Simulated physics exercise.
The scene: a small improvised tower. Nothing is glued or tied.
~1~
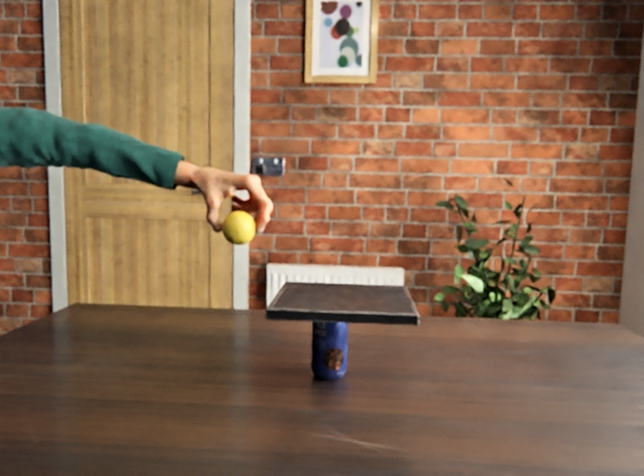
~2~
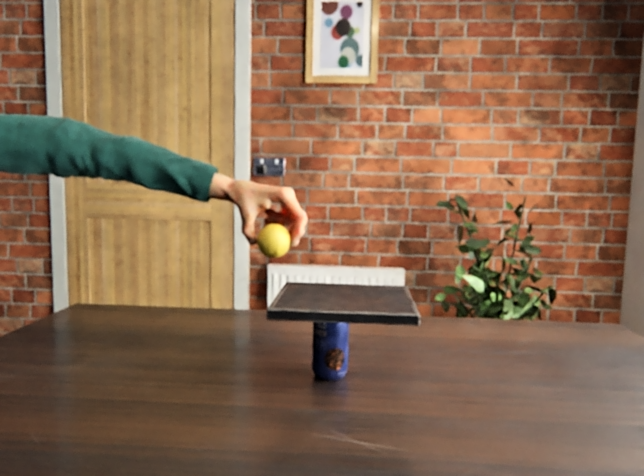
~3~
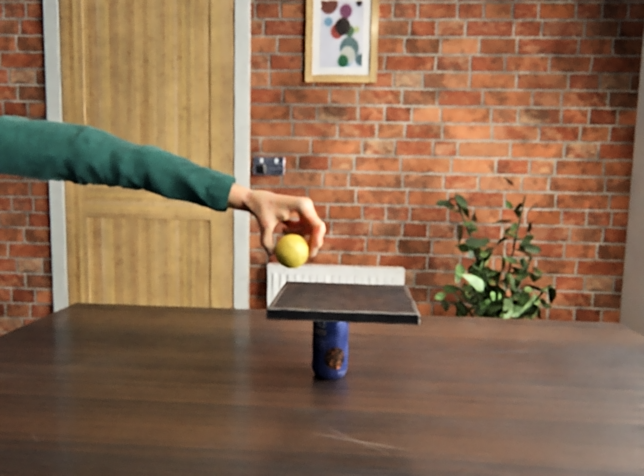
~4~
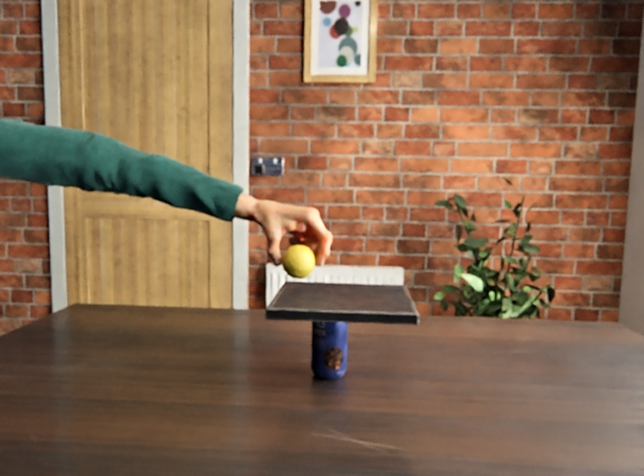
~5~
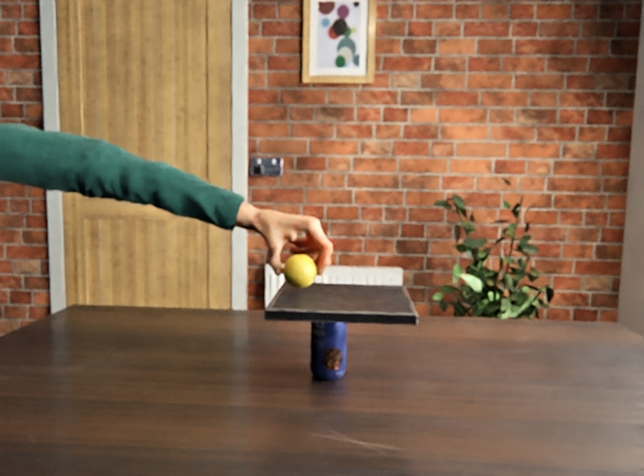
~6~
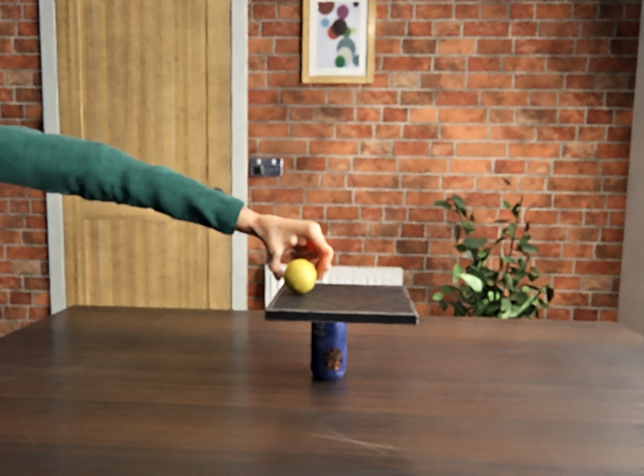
A hand in a green sleeve moving a yellow lemon rightward and lowering it onto a dark board atop a blue can.
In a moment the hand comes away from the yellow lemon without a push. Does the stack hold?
It keeps its balance.
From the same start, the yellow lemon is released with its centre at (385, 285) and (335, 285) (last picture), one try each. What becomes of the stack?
In the first case it comes apart; in the second case it stays up.
Then, 0.30 s past the last view, nothing moves.
Then, 0.70 s past the last view, yellow lemon resting near (300, 277).
Finally, all 3 still in place. Final places as the last picture's camera would see them, yellow lemon near (300, 277). The stack holds.
